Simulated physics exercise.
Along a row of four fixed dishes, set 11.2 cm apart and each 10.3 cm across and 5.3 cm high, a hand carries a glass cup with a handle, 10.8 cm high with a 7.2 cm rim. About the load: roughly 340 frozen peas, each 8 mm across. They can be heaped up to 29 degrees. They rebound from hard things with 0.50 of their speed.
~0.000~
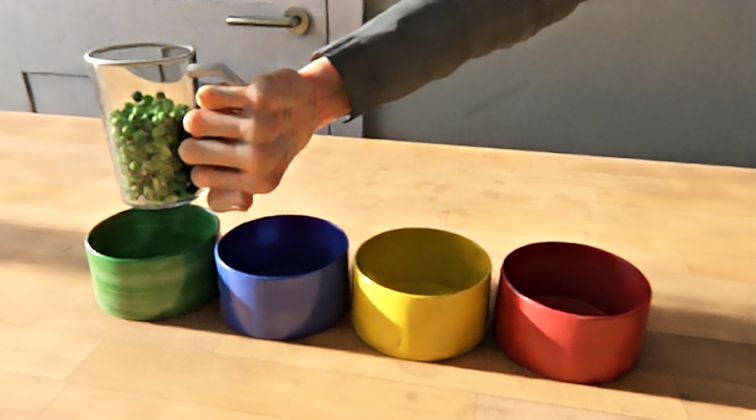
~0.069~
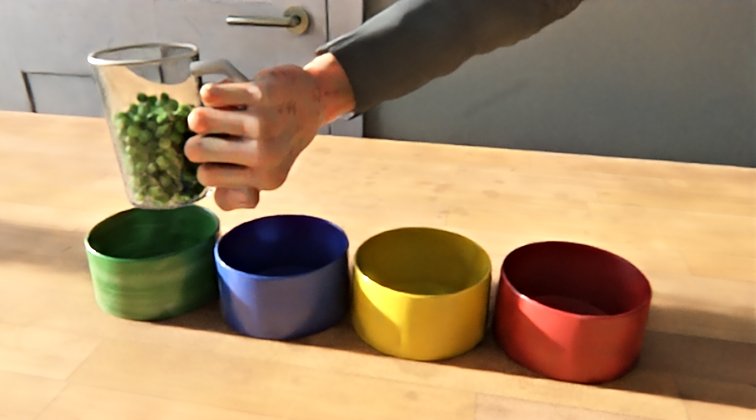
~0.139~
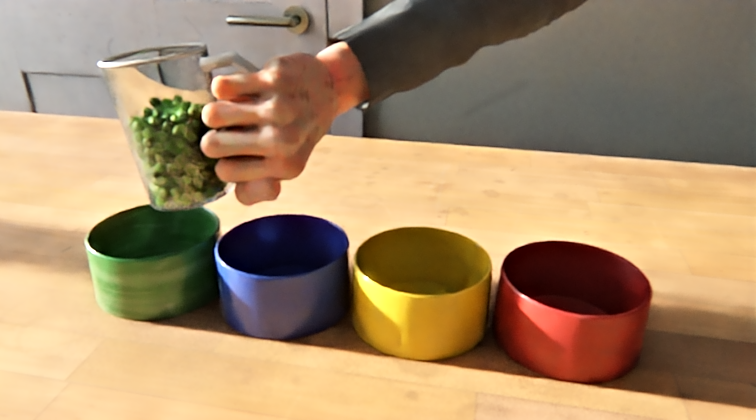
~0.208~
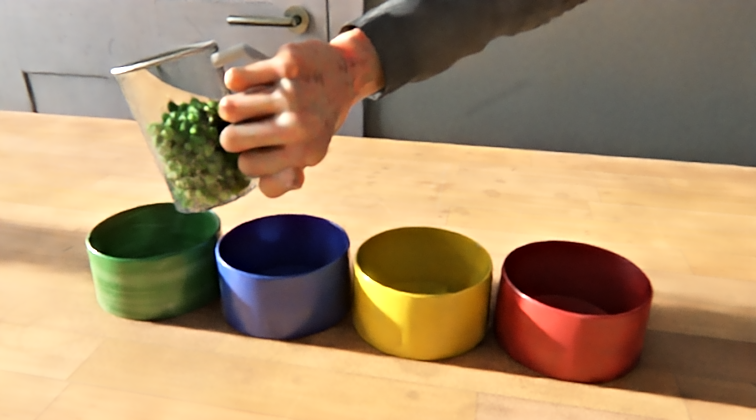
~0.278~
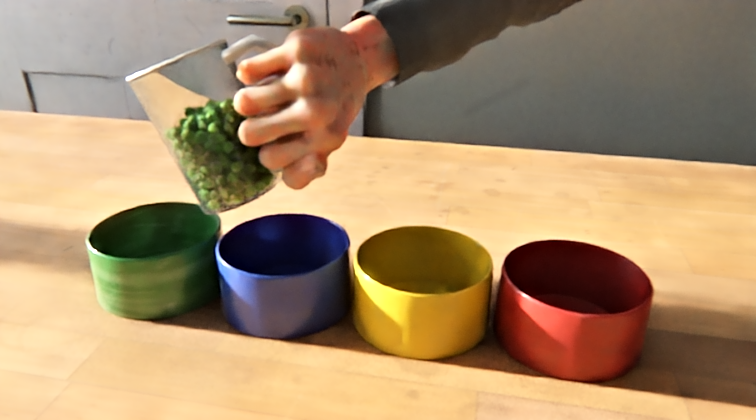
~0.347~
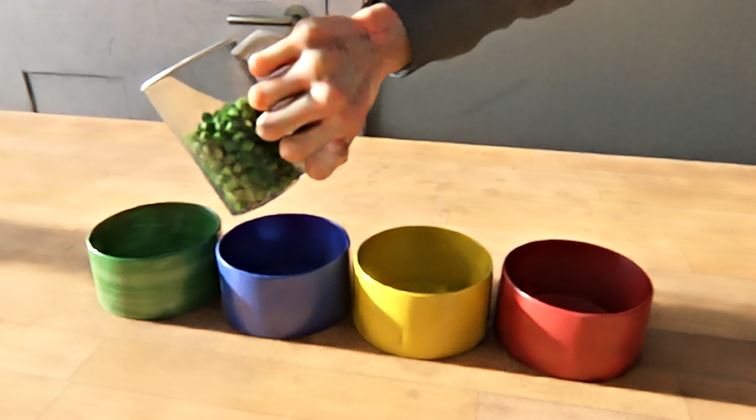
A glass cup of small green peas, held by its handle in a hand, moves right above a wooden table while tilting steadily to the left, over a row of green, blue, yellow and red dishes that stay still.
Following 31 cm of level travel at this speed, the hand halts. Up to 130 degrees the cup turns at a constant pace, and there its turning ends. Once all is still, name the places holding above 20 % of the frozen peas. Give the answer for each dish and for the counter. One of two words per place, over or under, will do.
Red dish - under, blue dish - under, green dish - under, yellow dish - over, counter - under.
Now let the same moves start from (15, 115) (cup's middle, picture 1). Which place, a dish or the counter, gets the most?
Blue.
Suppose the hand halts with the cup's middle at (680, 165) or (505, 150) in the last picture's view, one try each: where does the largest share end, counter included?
The largest share ends at yellow first and at yellow second.
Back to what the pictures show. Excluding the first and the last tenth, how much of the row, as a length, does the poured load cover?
The stretch is around 7 cm long.
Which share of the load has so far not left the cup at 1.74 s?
About 0 percent.
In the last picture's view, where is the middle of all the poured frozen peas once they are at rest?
Approximately (429, 297) in the last picture.
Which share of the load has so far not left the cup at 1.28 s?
Some 65 per cent.
After 0.91 s, tilt 85 degrees; cup holds 100 %.
After 1.28 s, tilt 122 degrees; cup holds 65 %, yellow 30 %.
After 1.74 s, tilt 130 degrees; cup holds 0 %, red 5 %, yellow 90 %.
At rest (2.3 s), red 5 %, blue 0 %, green 0 %, yellow 90 %, counter 5 %.
